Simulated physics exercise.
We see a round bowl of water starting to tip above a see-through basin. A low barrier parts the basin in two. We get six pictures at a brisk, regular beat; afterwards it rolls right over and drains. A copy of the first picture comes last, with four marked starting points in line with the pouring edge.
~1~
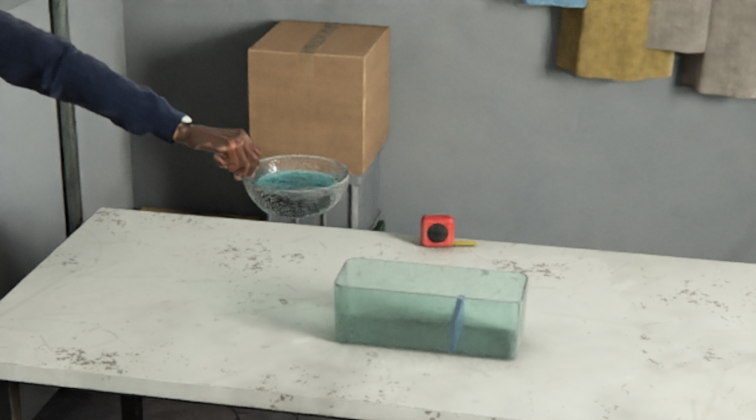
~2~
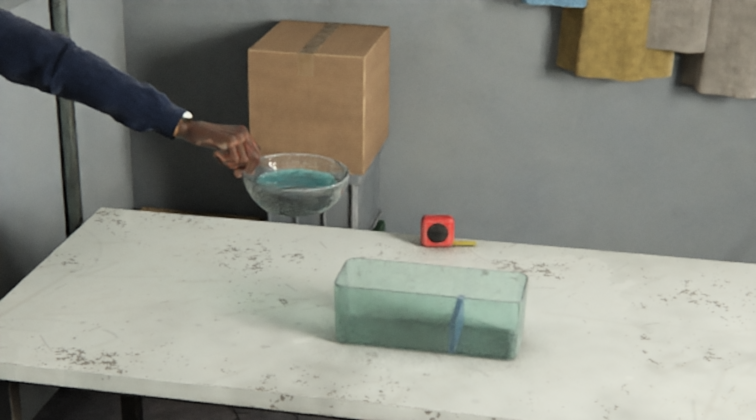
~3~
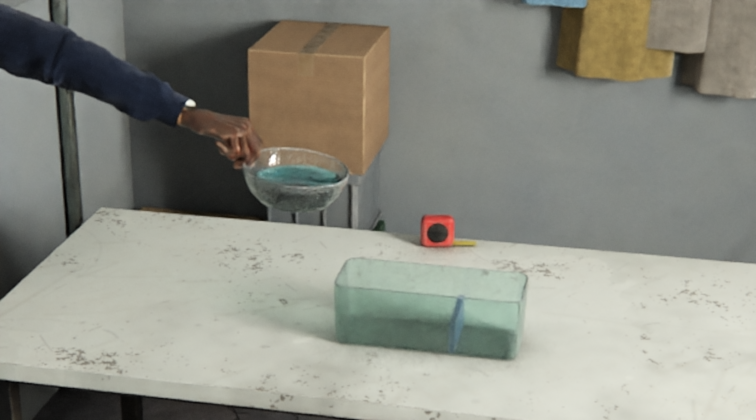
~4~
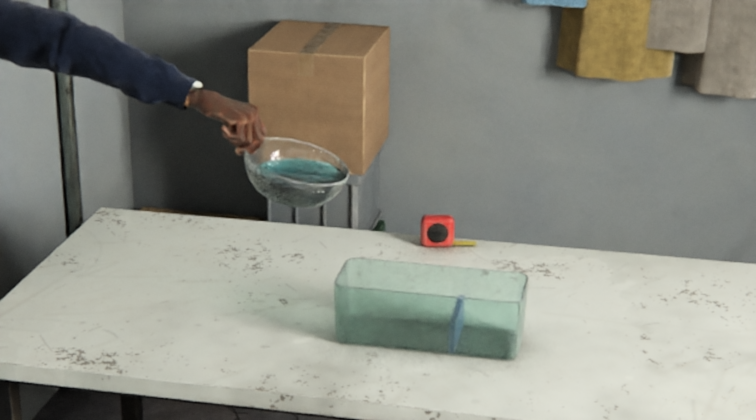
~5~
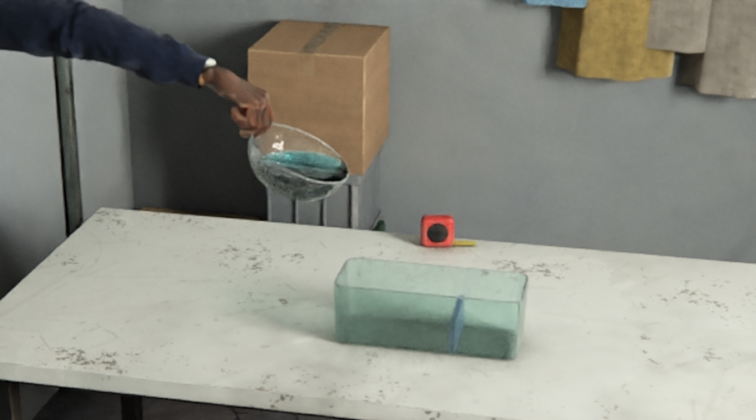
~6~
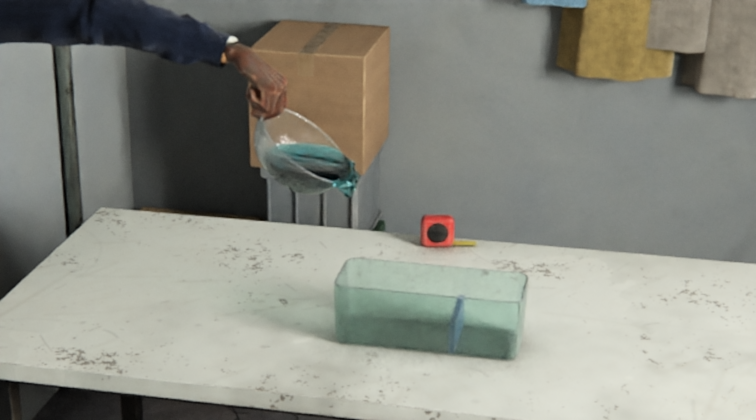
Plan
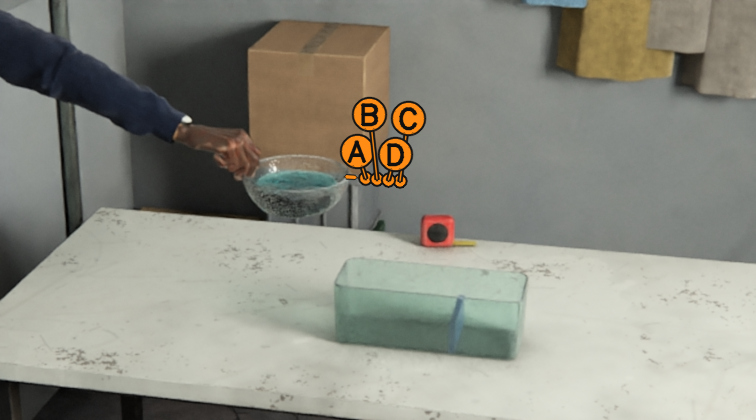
A hand tilting a clear round bowl of blue-green water until it starts spilling over the lip, above a table with a see-through basin.
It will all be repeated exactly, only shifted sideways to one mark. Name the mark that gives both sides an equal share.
I would pick dot D.
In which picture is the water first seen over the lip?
In picture 5.
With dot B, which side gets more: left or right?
The left one.
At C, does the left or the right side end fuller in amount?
More ends on the right.
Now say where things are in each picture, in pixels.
Upright, lip at (346, 176); basin from (336, 340) to (518, 359); top of the wall at (457, 308); nothing has left yet, in the first picture.
Upright, lip at (346, 176); nothing has left yet, in the second picture.
Tipped about 6°, lip at (346, 176); nothing has left yet, in the third picture.
Tipped about 14°, lip at (346, 176); nothing has left yet, in the fourth picture.
Tipped about 25°, lip at (346, 176); water is over the lip, down to (346, 176), in the fifth picture.
Tipped about 37°, lip at (346, 176); water is over the lip, down to (351, 194), in the sixth picture.
In orange, A at (365, 178); B at (377, 179); C at (400, 181); D at (388, 180).
If A is chosen, about 92 % ends left of the wall and 3 % right of it; 5 % is lost outside.
If B is chosen, about 82 % ends left of the wall and 15 % right of it; 3 % is lost outside.
If C is chosen, about 27 % ends left of the wall and 71 % right of it.
If D is chosen, about 48 % ends left of the wall and 50 % right of it.
